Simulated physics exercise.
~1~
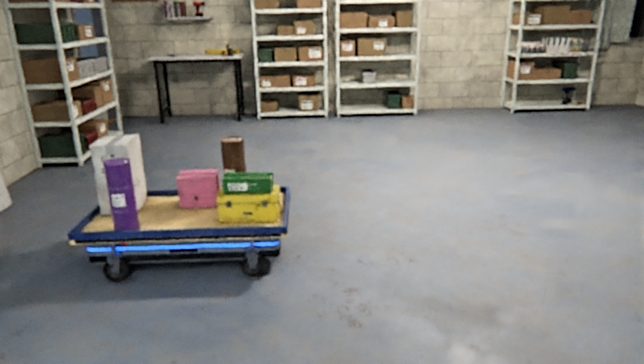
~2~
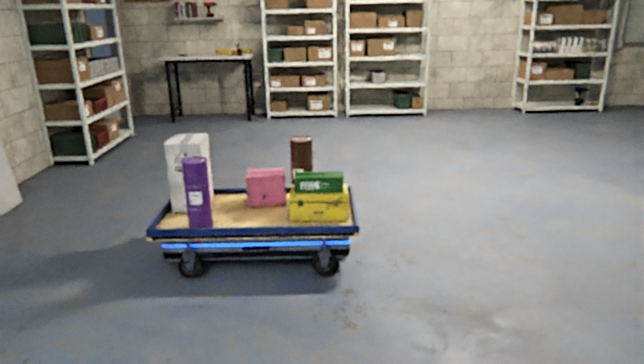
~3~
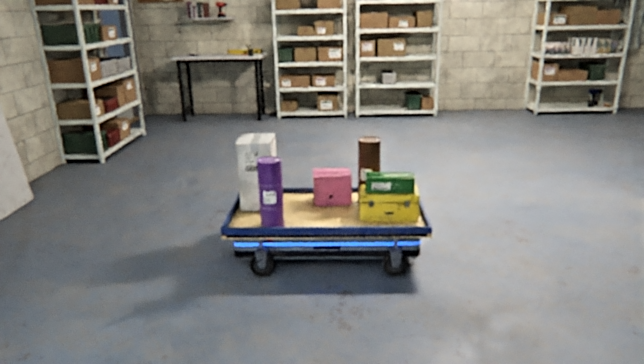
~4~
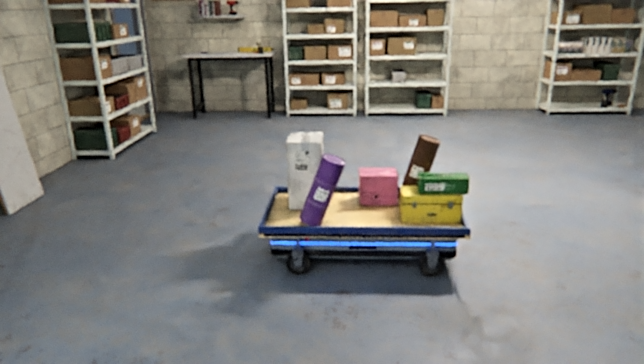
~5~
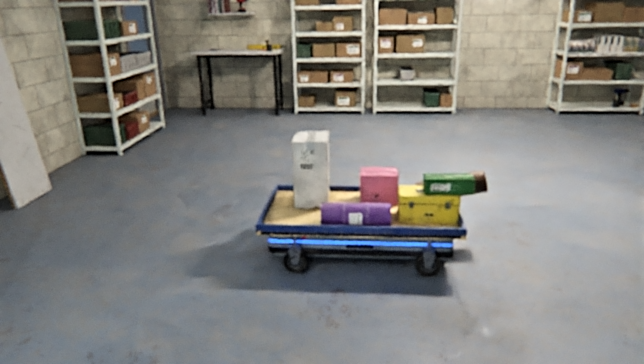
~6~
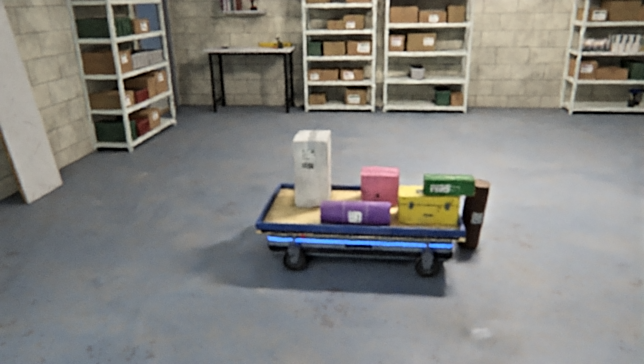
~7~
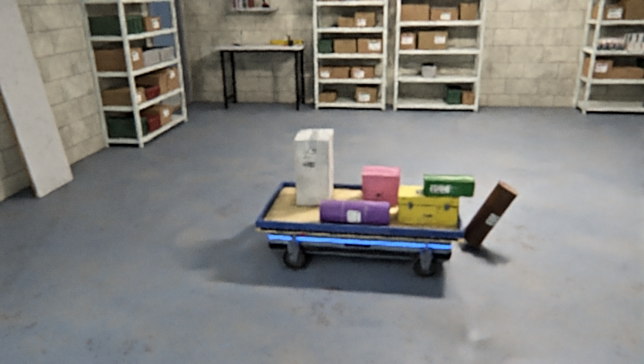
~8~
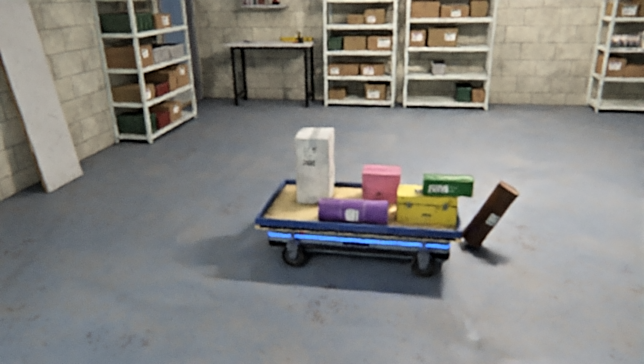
A flat cart rolls right and stops, toppling a purple canister and dropping a brown one.
